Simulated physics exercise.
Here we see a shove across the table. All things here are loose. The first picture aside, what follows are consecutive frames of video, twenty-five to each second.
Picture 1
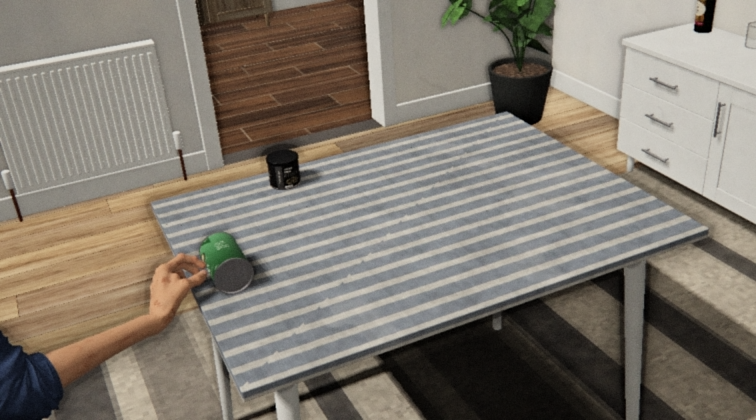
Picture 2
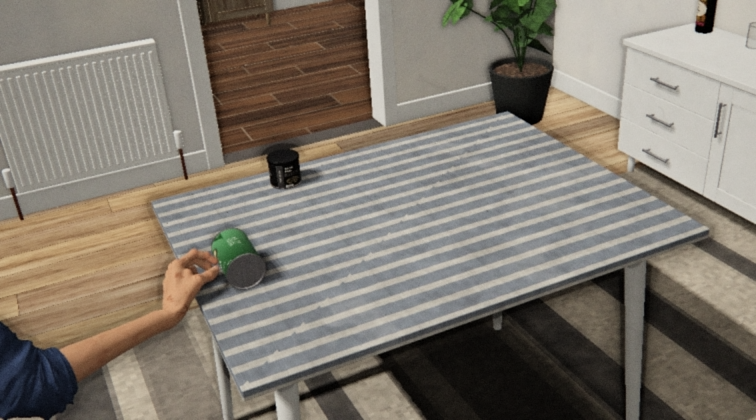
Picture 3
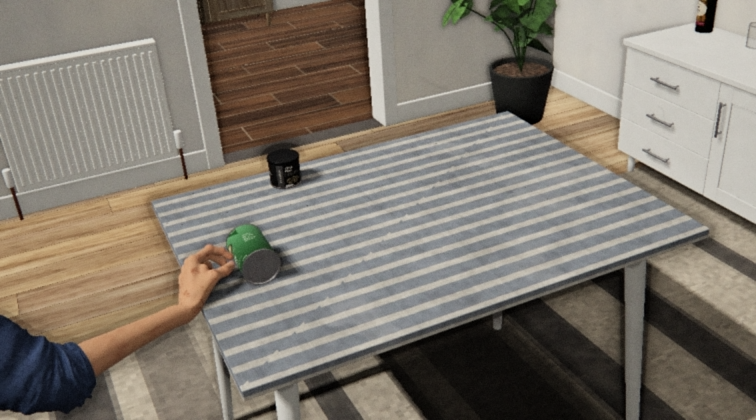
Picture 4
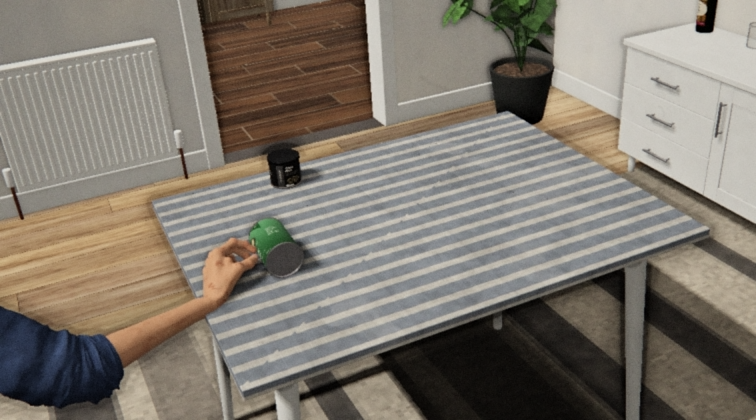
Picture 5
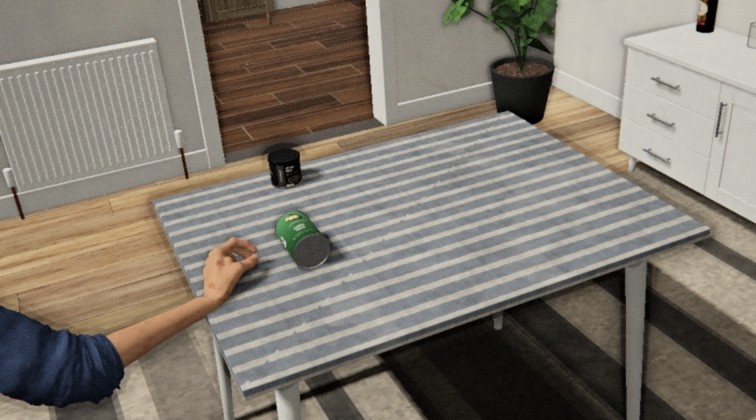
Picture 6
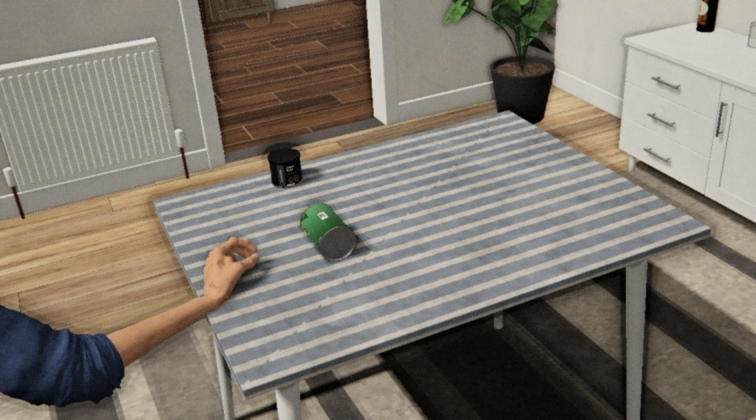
In this clip, a hand pushes a green tin lying on its side across a striped table toward the right, then stays back as the tin rolls farther away from it, while a dark jar stays still near the far edge.
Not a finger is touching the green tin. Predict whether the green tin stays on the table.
It does not stay; it leaves the table.
Then, 0.30 s later than the last frame, green tin moved well along near (487, 186).
Then, 0.60 s later than the last frame, green tin now off the table.
Then, 1.00 s later than the last frame, things are still on the move.
When it is over, off the table, green tin.
